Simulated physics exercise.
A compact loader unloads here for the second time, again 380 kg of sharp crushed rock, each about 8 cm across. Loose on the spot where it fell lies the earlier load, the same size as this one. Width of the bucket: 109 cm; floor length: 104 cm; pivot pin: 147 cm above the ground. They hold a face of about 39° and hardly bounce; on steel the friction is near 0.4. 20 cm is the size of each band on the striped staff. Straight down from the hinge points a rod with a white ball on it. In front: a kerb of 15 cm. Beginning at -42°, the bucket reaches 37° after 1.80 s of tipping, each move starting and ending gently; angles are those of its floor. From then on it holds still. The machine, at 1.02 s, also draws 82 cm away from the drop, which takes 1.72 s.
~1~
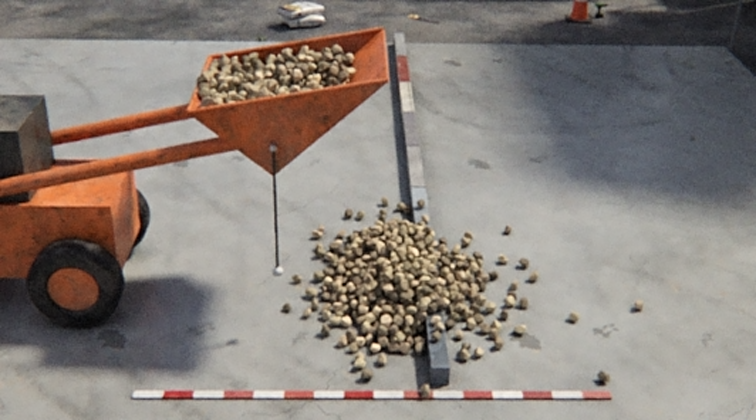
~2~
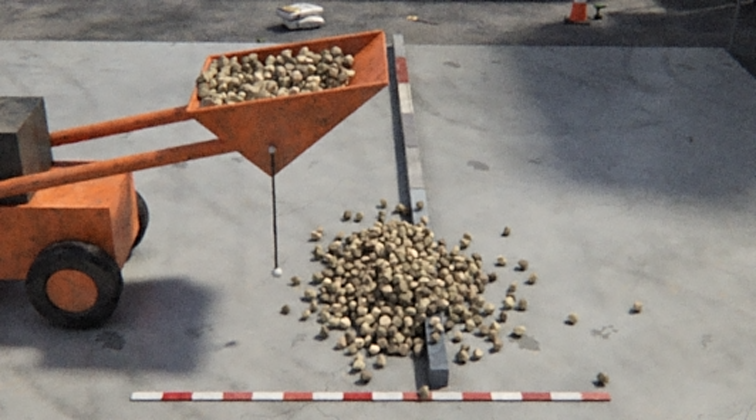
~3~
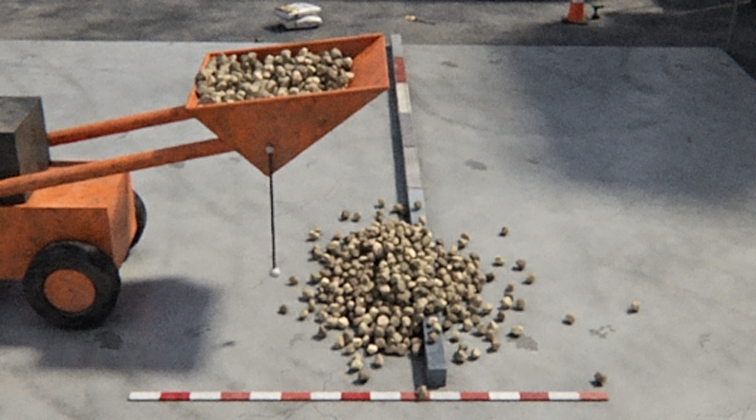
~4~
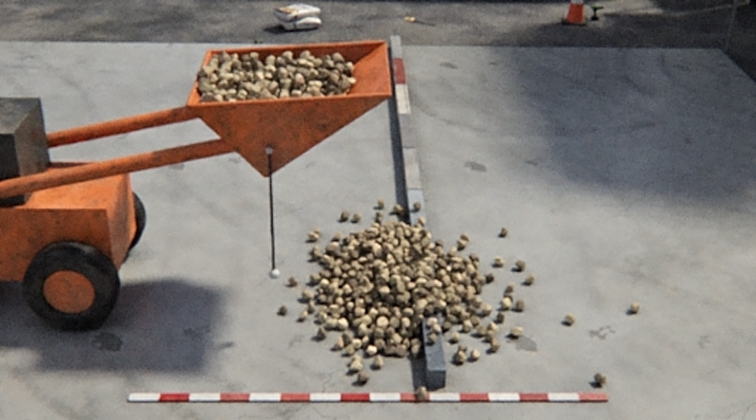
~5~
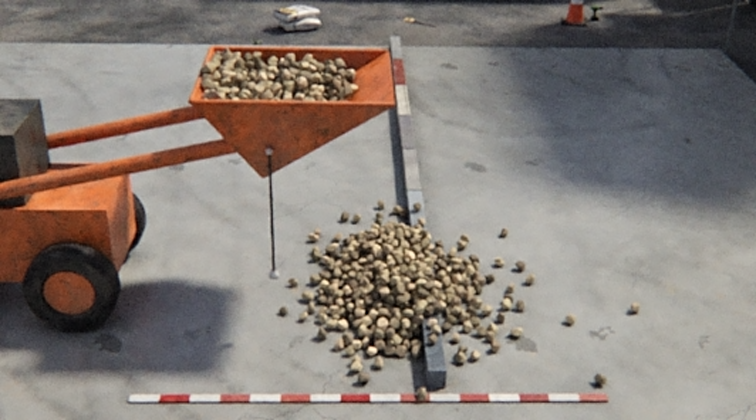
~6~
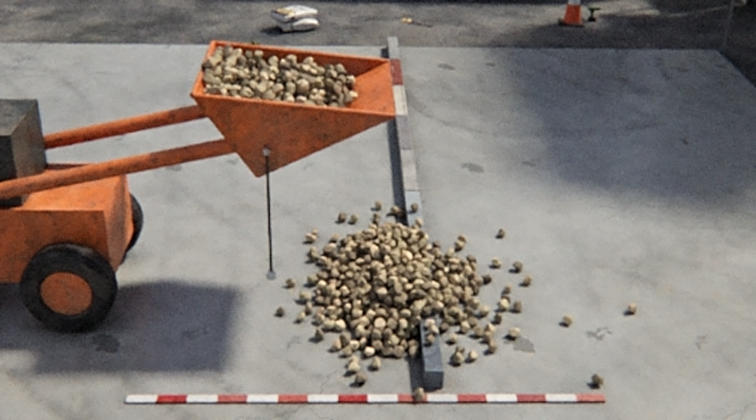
An orange loader held a bucket of small rocks up at the left of a loose pile lying across a dark kerb, and the bucket slowly tilted, its front edge dropping slightly, while the pile stayed still.
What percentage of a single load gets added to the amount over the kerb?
0 %.
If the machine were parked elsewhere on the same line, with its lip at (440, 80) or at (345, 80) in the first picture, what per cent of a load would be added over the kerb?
About 20 per cent for the first, 0 per cent for the second.
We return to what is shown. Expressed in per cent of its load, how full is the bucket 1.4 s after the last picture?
Estimate: 40 % remaining inside, roughly.
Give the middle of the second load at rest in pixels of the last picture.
Their centre rests close to (329, 274).
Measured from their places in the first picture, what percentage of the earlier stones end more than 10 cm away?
I'd say roughly 0 per cent of them.
Then, 0.8 s after the last picture the floor is at 25°; in per cent of one load, 100 in the bucket, 86 on this side of the kerb, 14 over the kerb; the foremost stones are at (545, 295).
Then, 1.4 s after the last picture the floor is at 37°; in per cent of one load, 39 in the bucket, 147 on this side of the kerb, 14 over the kerb; the foremost stones are at (545, 295).
Then, 2.7 s after the last picture the floor is at 37°; in per cent of one load, 0 in the bucket, 186 on this side of the kerb, 14 over the kerb; the foremost stones are at (545, 295).
Then, 5.3 s after the last picture the floor is at 37°; in per cent of one load, 0 in the bucket, 186 on this side of the kerb, 14 over the kerb; the foremost stones are at (545, 295). Net gain over the kerb, 0.
